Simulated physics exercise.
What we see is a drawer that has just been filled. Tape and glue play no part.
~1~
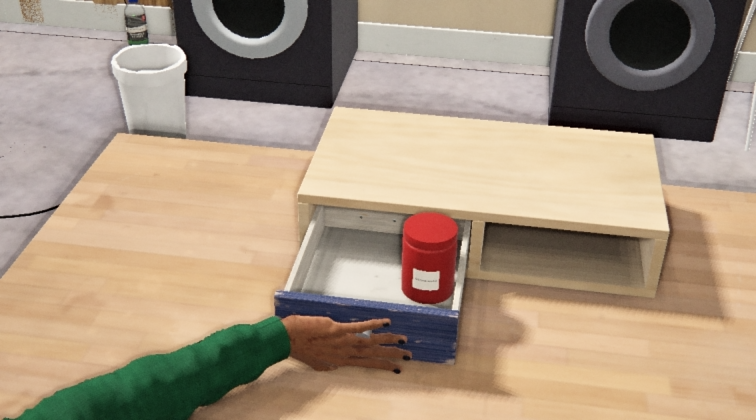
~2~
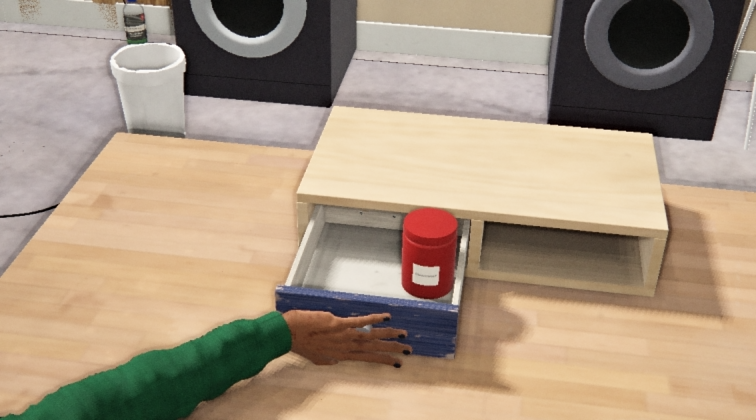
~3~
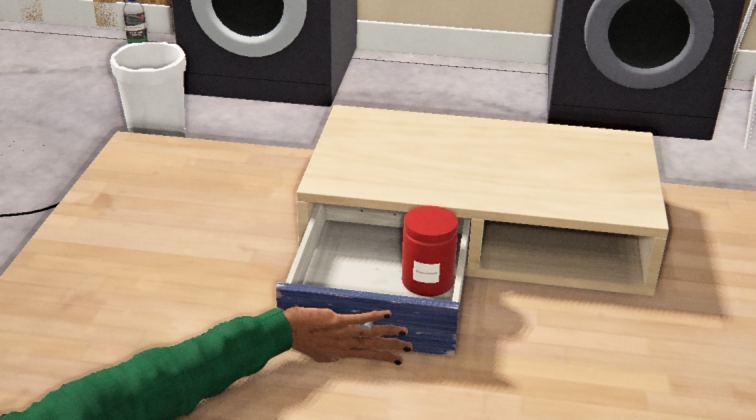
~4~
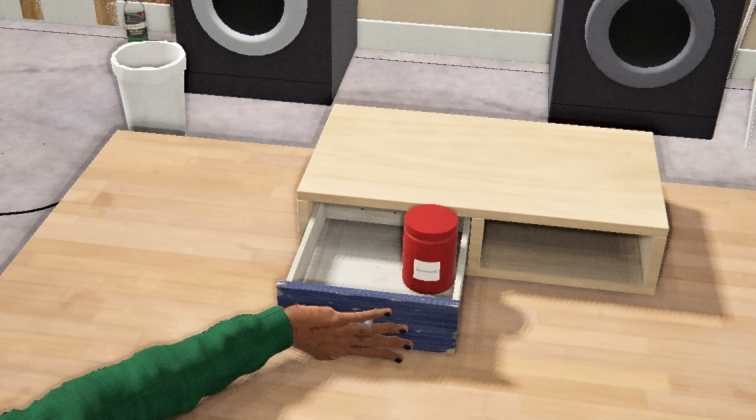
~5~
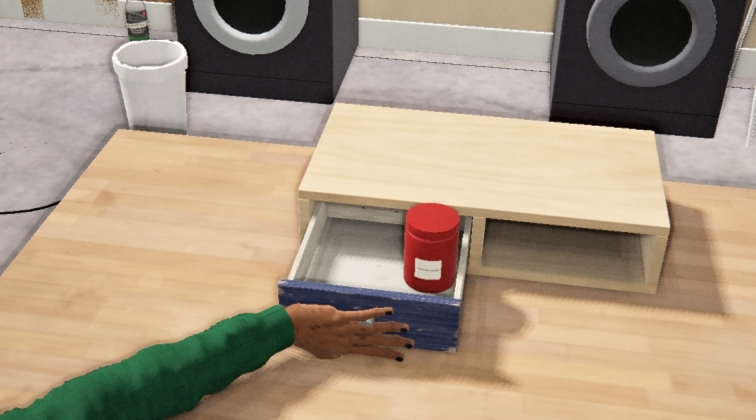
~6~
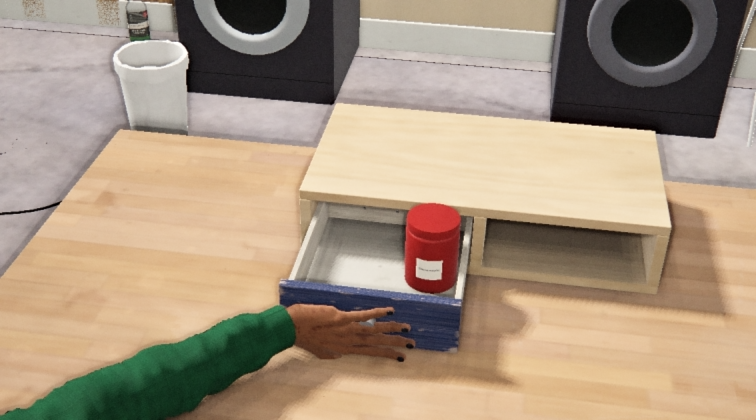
The clip opens on a hand in a green sleeve resting against the blue front of an open drawer, with a red jar standing inside it. The drawer and jar shift back very slightly toward the pale wooden chest, then barely move, the hand staying on the front and the drawer still wide open.
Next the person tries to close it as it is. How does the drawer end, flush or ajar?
My guess is the drawer is left sticking out.
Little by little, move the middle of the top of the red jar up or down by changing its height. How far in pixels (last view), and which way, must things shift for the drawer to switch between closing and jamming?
The change comes after a shift of around 16 pixels down.
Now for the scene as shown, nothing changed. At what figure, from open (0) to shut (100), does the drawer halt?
I'd say it makes it some 55 per cent of the way.
Then, 0.32 s on from there, drawer starting in.
Then, 0.56 s on from there, drawer about half in.
In the end, the drawer stays ajar.
